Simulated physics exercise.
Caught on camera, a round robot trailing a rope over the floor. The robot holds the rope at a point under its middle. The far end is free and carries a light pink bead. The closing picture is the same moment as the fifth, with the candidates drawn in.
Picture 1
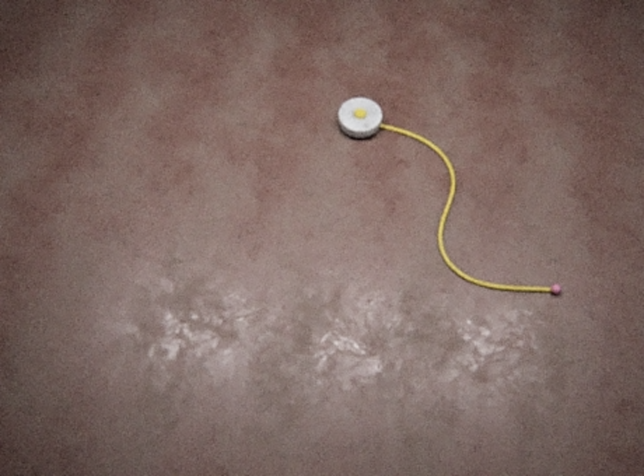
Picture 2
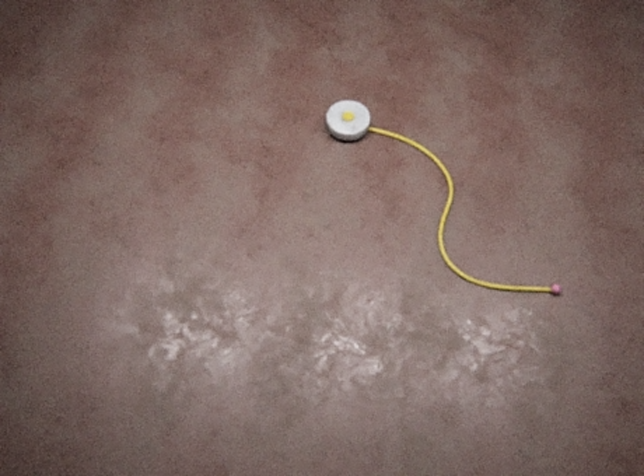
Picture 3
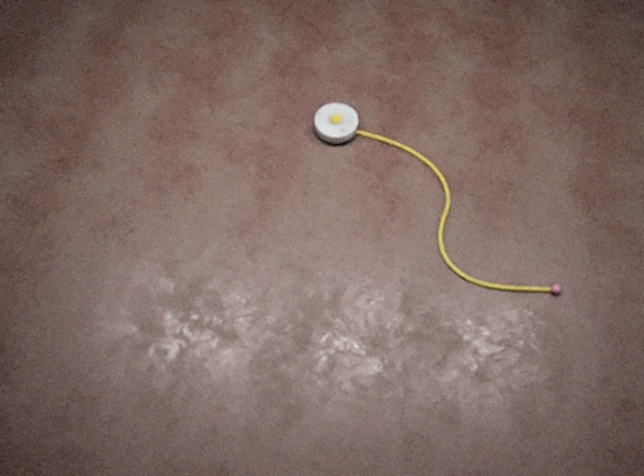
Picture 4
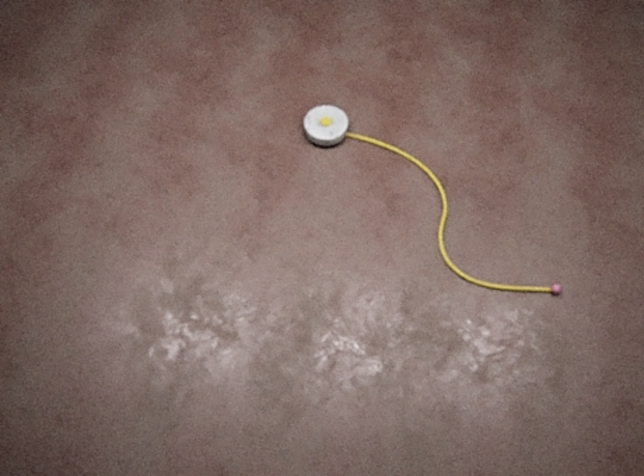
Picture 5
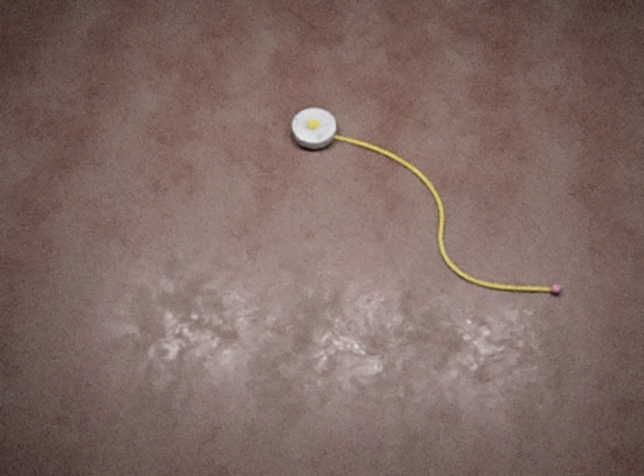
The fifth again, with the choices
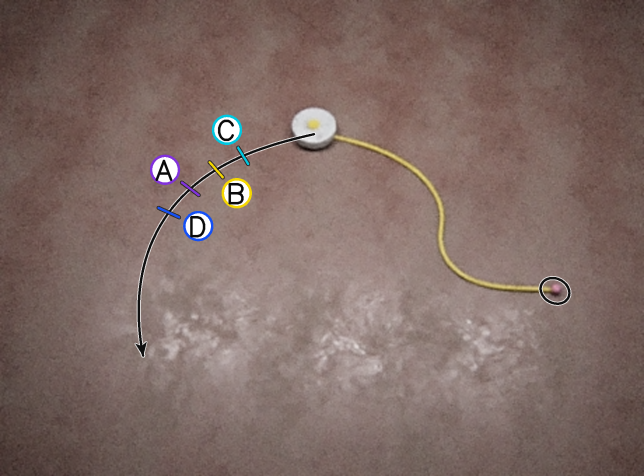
At first, a round white robot with a yellow centre sits above a blotchy brownish floor's pale patches, a yellow rope curving from it to a pink bead at lower right. The robot then slides steadily left and slightly downward, drawing the rope's upper bend out while the bead stays still.
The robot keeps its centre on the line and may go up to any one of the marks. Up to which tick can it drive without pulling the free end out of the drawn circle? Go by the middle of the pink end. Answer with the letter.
The farthest safe stop is C.
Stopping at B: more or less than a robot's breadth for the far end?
By then, less.
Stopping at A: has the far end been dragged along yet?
By then, yes.
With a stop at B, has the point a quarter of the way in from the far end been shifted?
Yes.
On the copy, A at (190, 189); B at (216, 170); C at (243, 156); D at (169, 213); the ring at (555, 291); the route from (314, 134) via (177, 203) to (143, 356).
On C. First, robot (288, 136), middle of the rope (428, 210), free end (556, 289).
Then, robot (264, 143), middle of the rope (412, 210), free end (555, 289).
Finally, robot (242, 151), middle of the rope (397, 209), free end (547, 289); the free end is still in its ring.
By contrast, A drags the free end to (513, 277); B drags the free end to (530, 285); D drags the free end to (498, 270).
